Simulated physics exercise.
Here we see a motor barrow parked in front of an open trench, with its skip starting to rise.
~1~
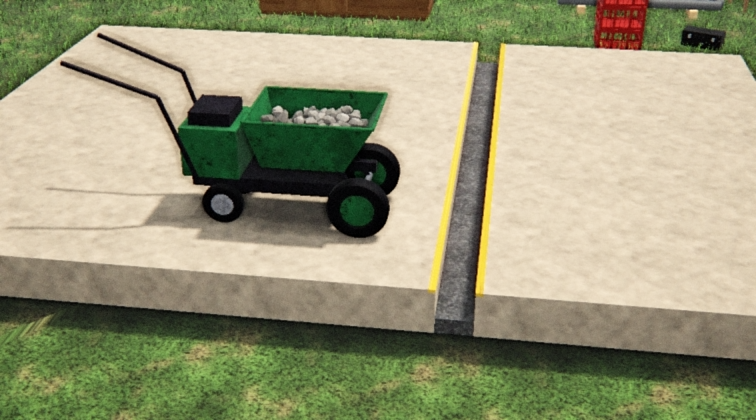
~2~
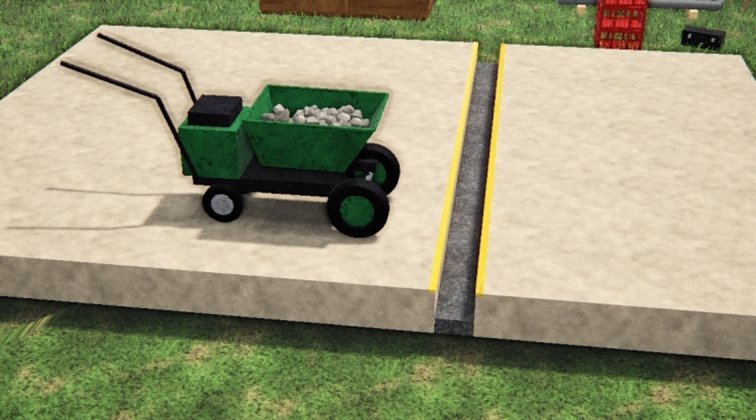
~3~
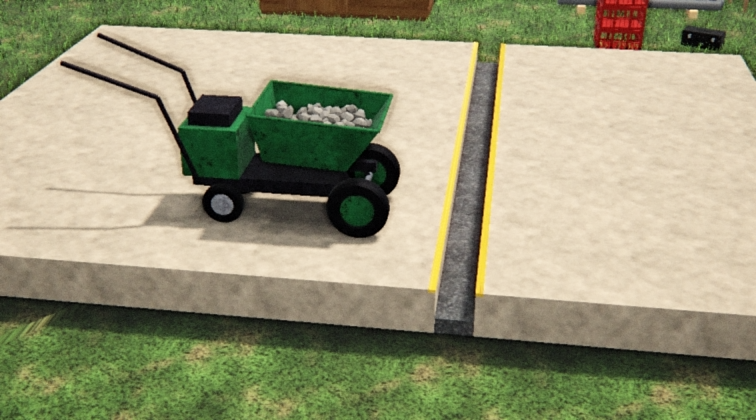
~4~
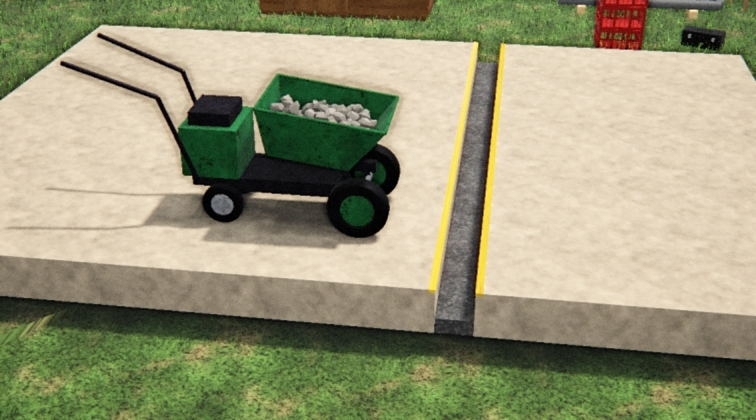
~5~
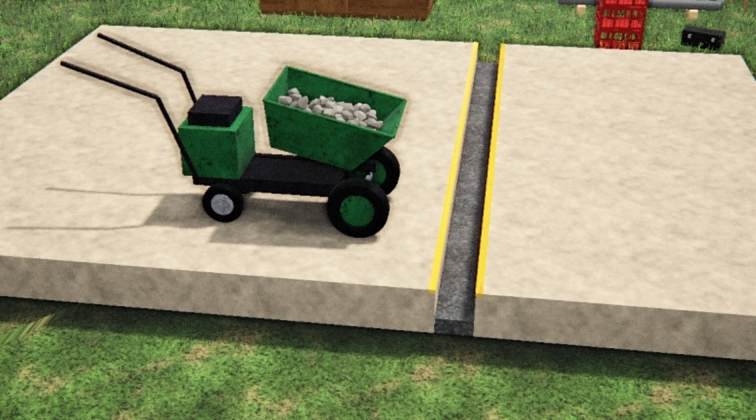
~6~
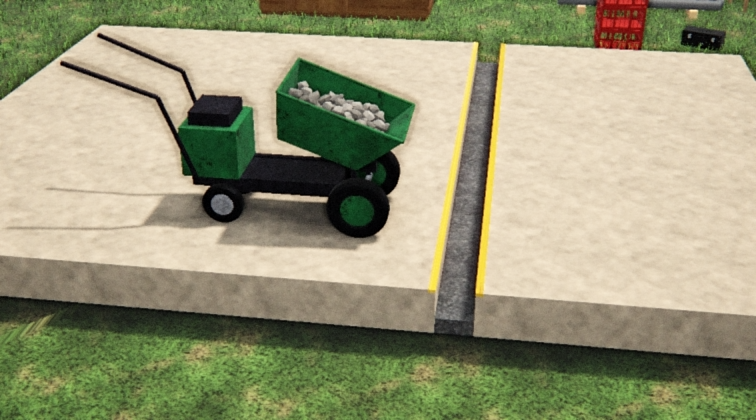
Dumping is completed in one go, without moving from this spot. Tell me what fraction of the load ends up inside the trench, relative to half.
Most of the load will go into the trench.
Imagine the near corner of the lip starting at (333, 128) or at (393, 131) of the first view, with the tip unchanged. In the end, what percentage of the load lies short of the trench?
First spot 30 per cent, second spot 0 per cent.
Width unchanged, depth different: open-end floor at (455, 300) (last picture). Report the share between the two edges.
I'd put it at some 50 in a hundred.
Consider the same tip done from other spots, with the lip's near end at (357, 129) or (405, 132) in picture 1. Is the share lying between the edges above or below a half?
Result A - a majority; result B - a minority.
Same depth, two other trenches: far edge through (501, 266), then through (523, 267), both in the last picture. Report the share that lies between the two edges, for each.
The first try comes out at 100 percent and the second at 100 percent.
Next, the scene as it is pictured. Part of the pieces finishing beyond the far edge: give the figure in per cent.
Estimate: Some 35 percent.
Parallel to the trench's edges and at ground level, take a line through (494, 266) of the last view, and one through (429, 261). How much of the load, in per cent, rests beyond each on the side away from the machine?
That's 30 in a hundred for the first and 100 in a hundred for the second.
Just after the last frame, skip tipped steeply; every one in the skip.
A moment on, skip tipped right over; the larger part in the skip; about a tenth in or heaped over the trench; just a few beyond it; just a few falling.
Further on, skip tipped right over; about a tenth in the skip; roughly half in or heaped over the trench; roughly a third beyond it.
When it is over, skip tipped right over; roughly two thirds in or heaped over the trench; roughly a third beyond it.
